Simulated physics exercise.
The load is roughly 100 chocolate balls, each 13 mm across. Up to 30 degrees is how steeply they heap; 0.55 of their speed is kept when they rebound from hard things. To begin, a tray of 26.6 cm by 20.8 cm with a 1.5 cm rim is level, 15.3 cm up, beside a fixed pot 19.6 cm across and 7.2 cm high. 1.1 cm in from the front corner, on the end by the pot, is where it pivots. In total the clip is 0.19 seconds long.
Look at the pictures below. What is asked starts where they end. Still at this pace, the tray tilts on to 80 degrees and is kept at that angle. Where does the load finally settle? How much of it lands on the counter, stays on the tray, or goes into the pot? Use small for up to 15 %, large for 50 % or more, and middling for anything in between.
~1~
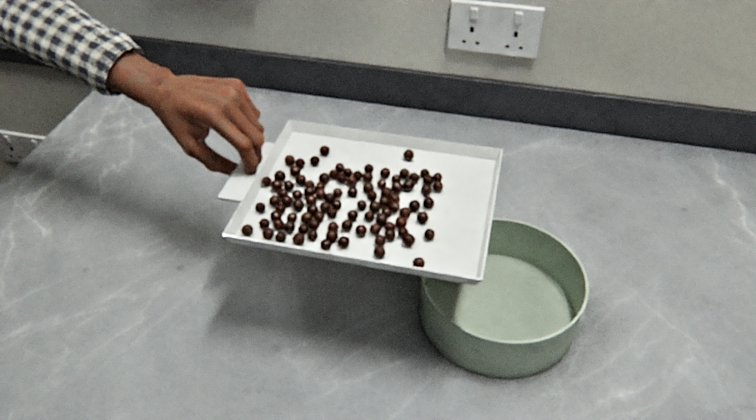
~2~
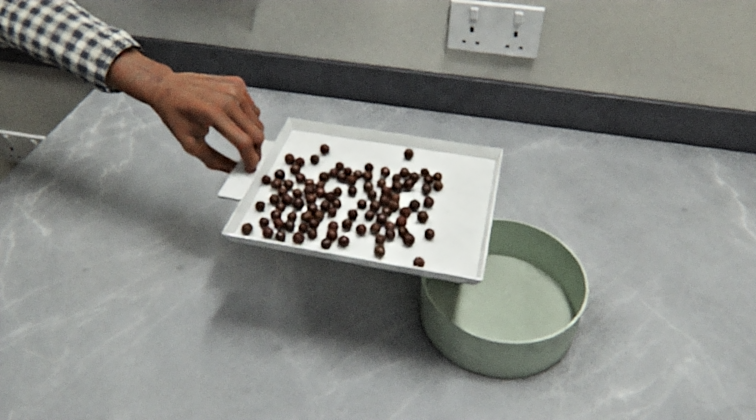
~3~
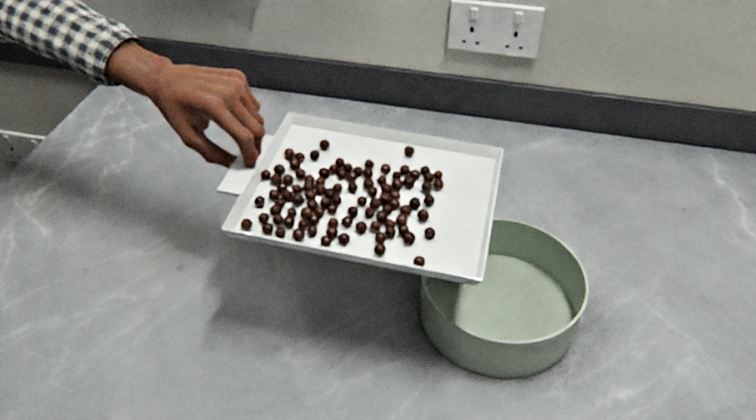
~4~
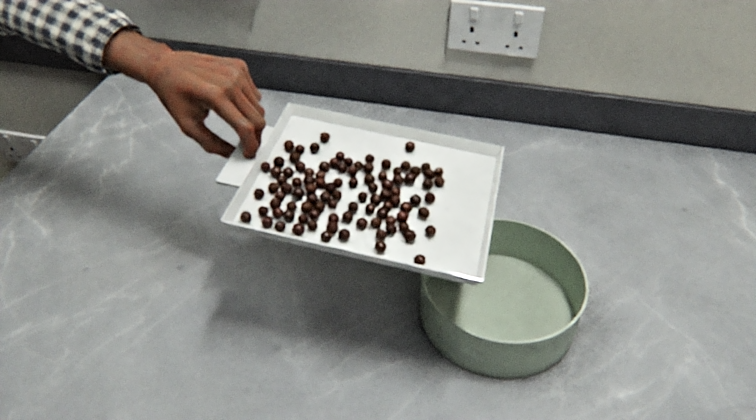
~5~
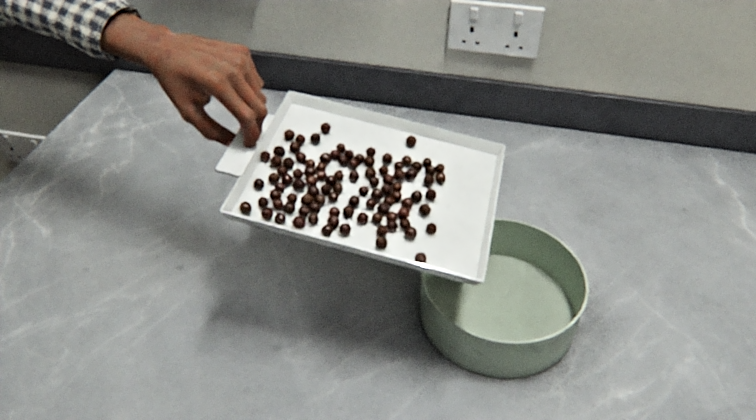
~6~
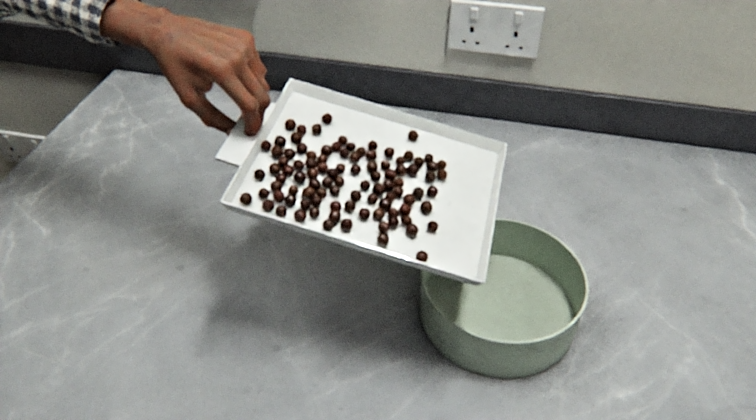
Counter - middling, tray - small, pot - large.
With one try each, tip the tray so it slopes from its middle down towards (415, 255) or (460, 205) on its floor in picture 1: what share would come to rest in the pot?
I'd put it at roughly 0 per cent for the first tilt and roughly 80 per cent for the second.
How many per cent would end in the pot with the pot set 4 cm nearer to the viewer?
About 95 %.
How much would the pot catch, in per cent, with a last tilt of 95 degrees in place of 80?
65 percent.
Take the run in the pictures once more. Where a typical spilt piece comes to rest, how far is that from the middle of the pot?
Some 24 cm, give or take.
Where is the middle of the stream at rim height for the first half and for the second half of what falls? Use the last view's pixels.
Earlier half close to (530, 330), later half at (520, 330) in pixels.
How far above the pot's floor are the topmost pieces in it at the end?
Roughly 2.0 cm.
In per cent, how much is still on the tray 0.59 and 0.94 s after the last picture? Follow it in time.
Close to 60 at the first time and 10 at the second.
Then, 0.36 s after the last picture, tilt 45 degrees; the tray holds 100 %, the pot 0 %.
Then, 0.59 s after the last picture, tilt 67 degrees; the tray holds 60 %, the pot 10 %.
Then, 0.94 s after the last picture, tilt 80 degrees; the tray holds 10 %, the pot 45 %.
In the end, counter 40 %, tray 0 %, pot 60 %.
